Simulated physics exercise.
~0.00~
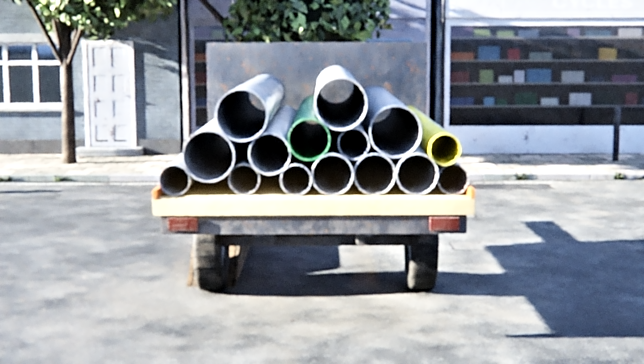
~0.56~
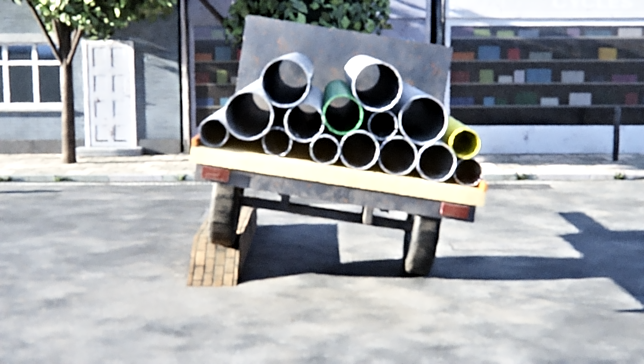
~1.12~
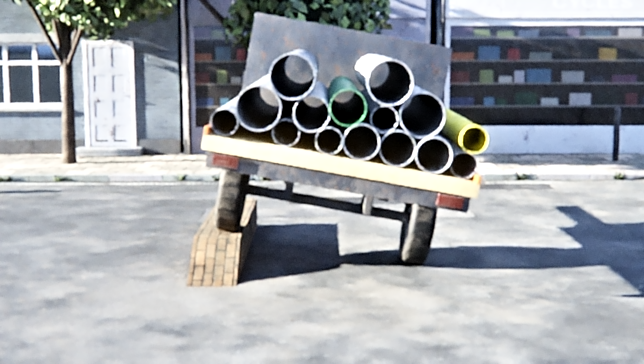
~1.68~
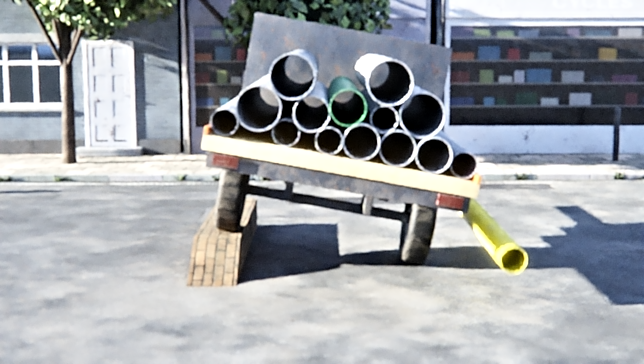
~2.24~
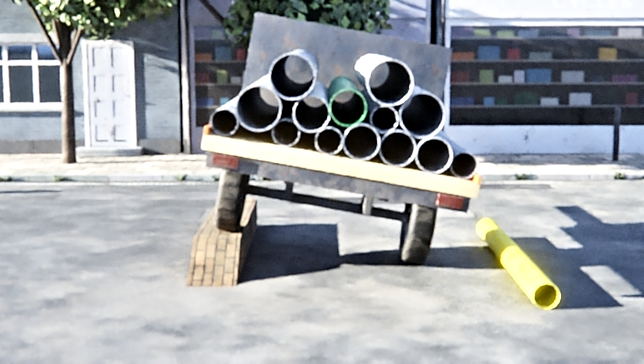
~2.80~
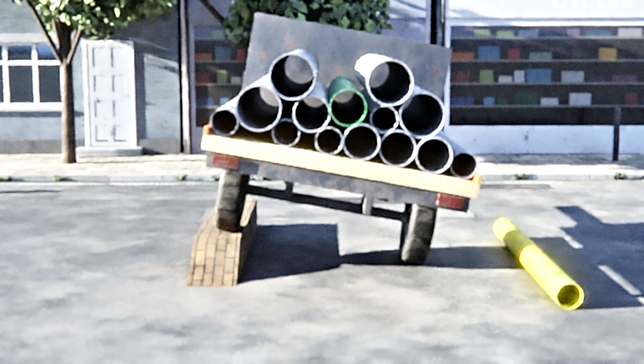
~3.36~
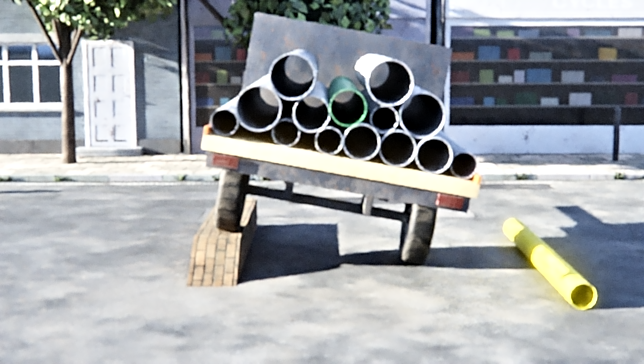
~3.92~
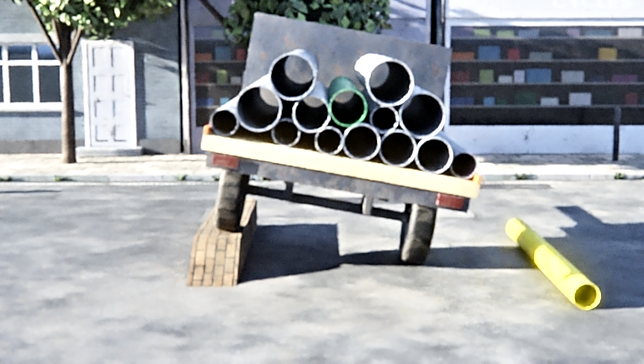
To begin with, a flat trailer seen from behind carries a stack of hollow pipes, mostly grey, with a green one in the middle and a yellow one at the right edge. Its left wheel climbs onto a raised brick slab, tilting the deck down to the right, and the pipes shift that way. The trailer stays tipped, and the yellow pipe rolls over the right side and drops to the ground. It rolls a little farther right and slows. Finally, it lies on the pavement, while the green pipe and the rest remain aboard.
